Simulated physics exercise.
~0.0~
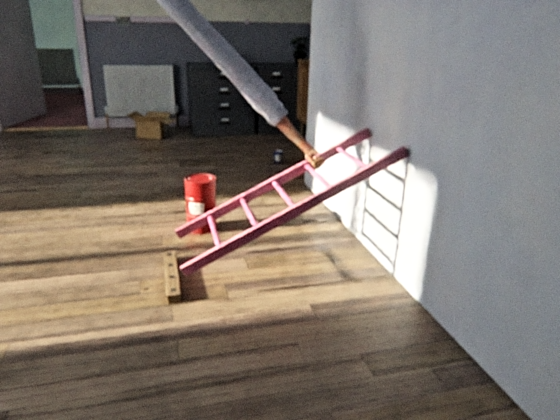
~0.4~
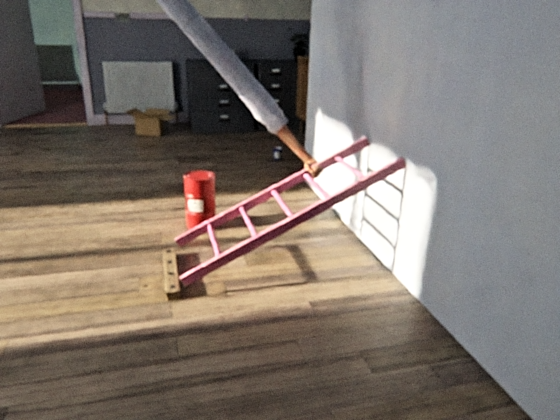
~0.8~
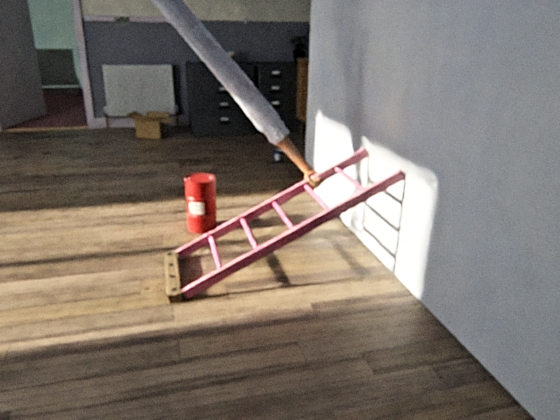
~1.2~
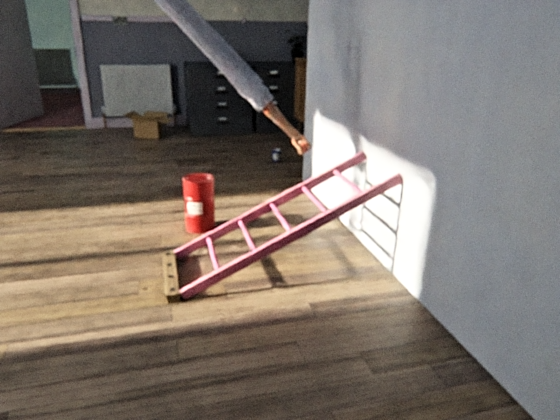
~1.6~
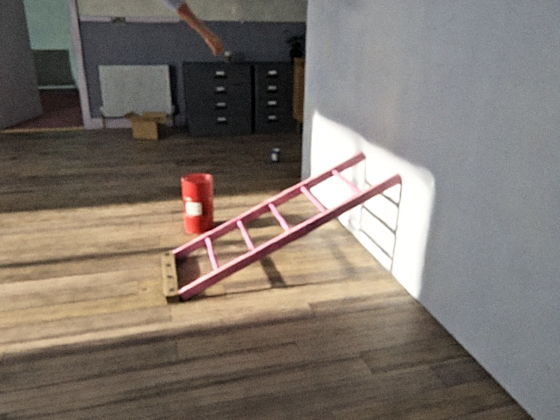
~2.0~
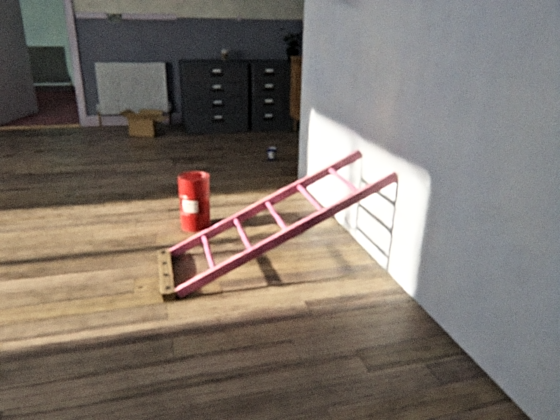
A pink ladder was lowered by a hand until it leaned at a low slant against the wall, its feet against a wooden strip near a red canister. The hand let go and drew away, and the ladder stayed put.
